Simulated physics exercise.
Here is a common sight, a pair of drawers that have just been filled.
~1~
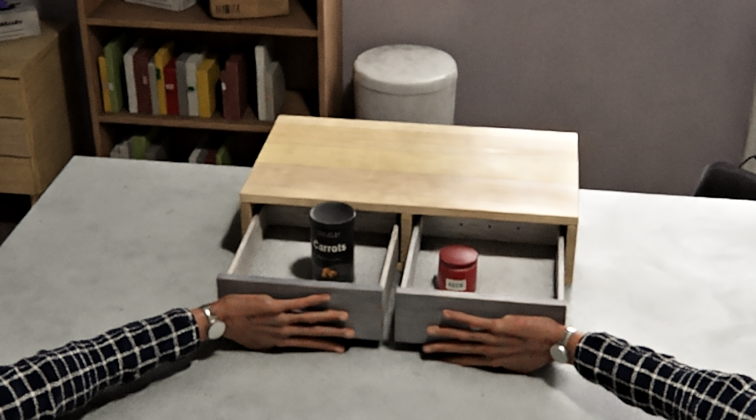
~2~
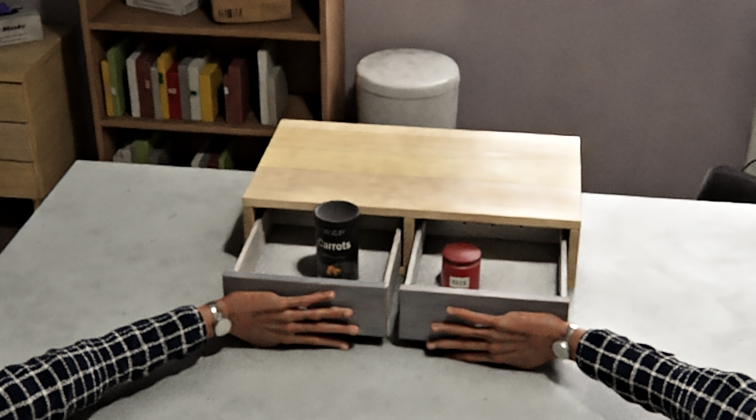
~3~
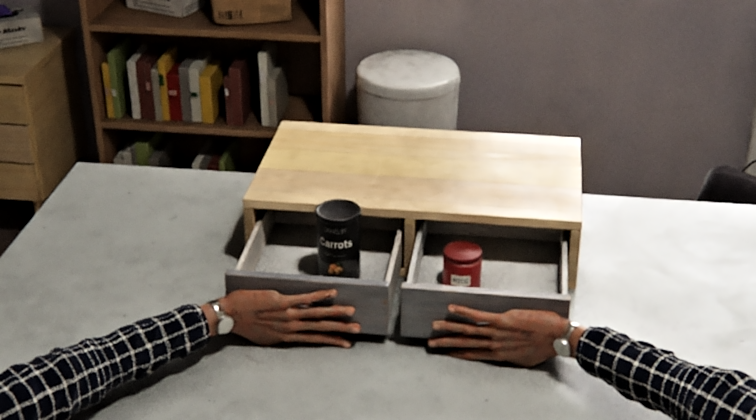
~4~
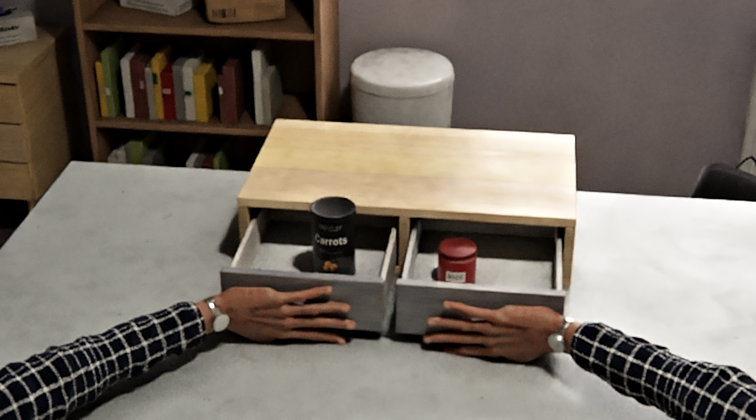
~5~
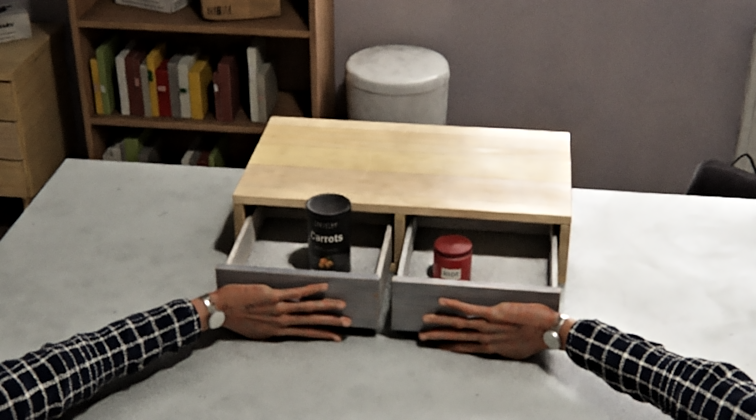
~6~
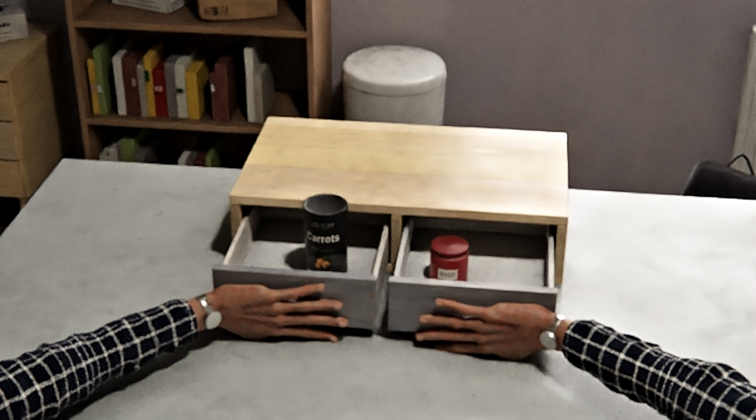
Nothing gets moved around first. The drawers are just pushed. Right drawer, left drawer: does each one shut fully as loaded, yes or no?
Answers - right drawer: Yes; left drawer: No.
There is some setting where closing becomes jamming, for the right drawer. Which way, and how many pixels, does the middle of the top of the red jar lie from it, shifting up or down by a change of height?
Move it up by about 24 pixels.
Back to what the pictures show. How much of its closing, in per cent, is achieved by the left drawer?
It comes to rest at close to 50 per cent, I'd say.
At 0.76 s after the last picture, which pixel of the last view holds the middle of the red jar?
(455, 217).
Then, 0.34 s after the last picture, right drawer starting in; left drawer starting in.
Then, 0.54 s after the last picture, right drawer about half in; left drawer about half in.
Then, 0.76 s after the last picture, right drawer nearly in; left drawer about half in.
At rest, the right drawer goes all the way in; the left drawer will not close.
